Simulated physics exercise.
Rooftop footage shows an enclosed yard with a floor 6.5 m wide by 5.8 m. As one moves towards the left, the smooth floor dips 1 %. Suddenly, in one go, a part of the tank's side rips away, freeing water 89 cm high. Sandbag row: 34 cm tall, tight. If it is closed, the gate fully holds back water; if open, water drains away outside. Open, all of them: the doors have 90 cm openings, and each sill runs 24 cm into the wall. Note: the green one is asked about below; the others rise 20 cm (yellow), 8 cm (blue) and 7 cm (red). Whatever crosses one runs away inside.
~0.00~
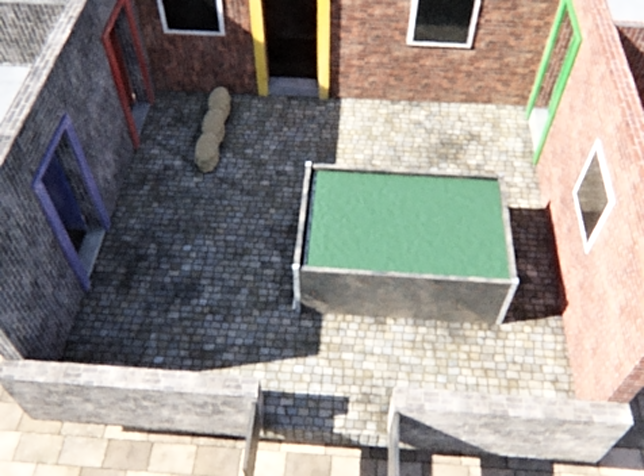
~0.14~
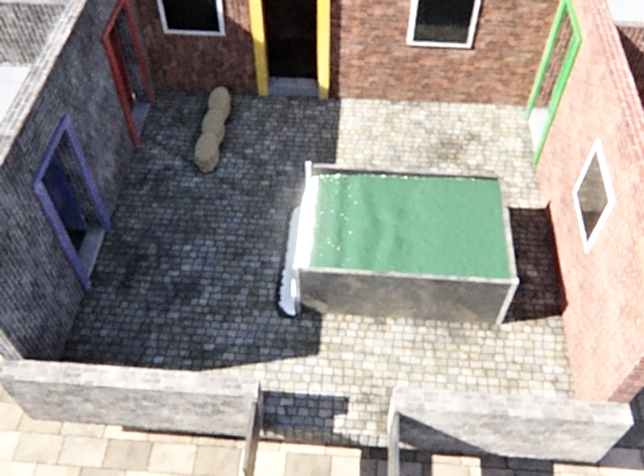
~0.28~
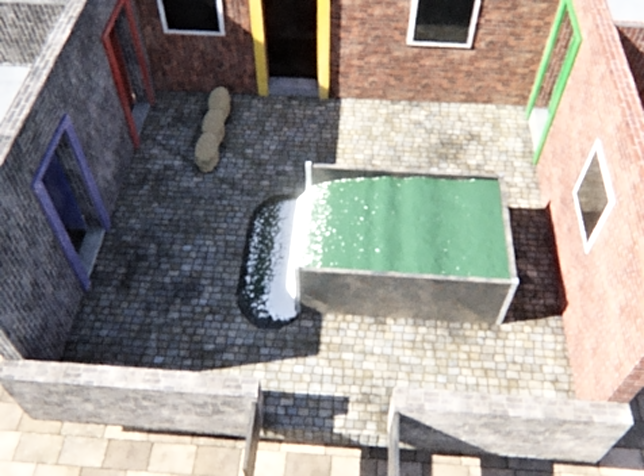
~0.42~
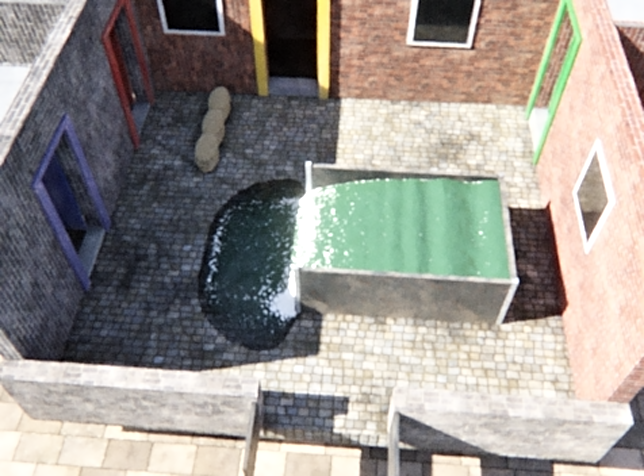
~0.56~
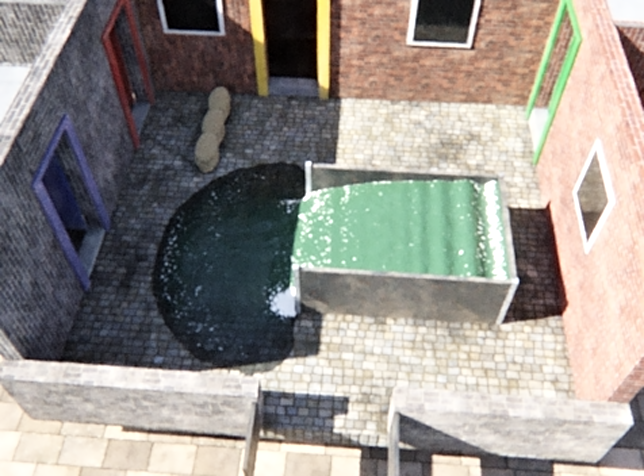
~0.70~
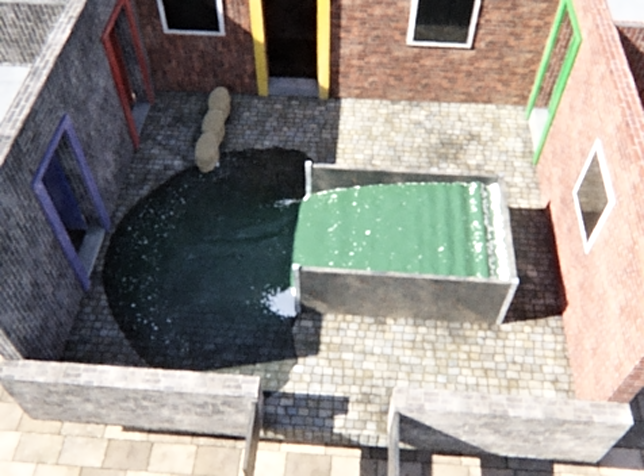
In an enclosed cobbled yard seen from a fixed, elevated viewpoint, brick and grey walls surround the floor. A grey-sided tank of green water stands right of centre, with a blue and a red doorway on the left, a yellow one at the back, a green one on the right, and tan sandbags near the back left. Water bursts from the tank's left side, foaming, and spreads leftward in a widening dark pool that reaches the sandbags as the tank's level drops.
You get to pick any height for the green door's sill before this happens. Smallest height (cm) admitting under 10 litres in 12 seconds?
Roughly 7.5 cm.
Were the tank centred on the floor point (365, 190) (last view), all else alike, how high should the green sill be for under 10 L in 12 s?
About 15 cm.
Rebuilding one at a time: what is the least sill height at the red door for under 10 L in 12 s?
Red: 26 cm.
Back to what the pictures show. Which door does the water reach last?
The green one.
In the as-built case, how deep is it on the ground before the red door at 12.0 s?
You'd measure close to 9.0 cm there.
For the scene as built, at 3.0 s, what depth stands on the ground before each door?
Centimetres: Yellow = 10, blue = 36, green = 0, red = 13.
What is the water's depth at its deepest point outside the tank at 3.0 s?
I'd put it near 37 cm.
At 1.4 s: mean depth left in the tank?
Some 49 cm.
After 1.4 s water covers 35 % of the floor, deepest (47 cm) near (50, 392); it has not reached the green door.
After 3.0 s water covers 50 % of the floor, deepest (37 cm) near (130, 235); it has not reached the green door.
After 12.0 s water covers 95 % of the floor, deepest (12 cm) near (390, 101); 7 cm at the green door, 0 litres in over its 27 cm sill.
At the green door as built, the water arrived by 5.2 s and peaked near 12 cm at 5.6 s.
Run again over the same 12 s with other heights there, 20 litres in over 6.5 cm, 4 litres over 9 cm. The limit of 10 litres is kept from about 7.5 cm up.
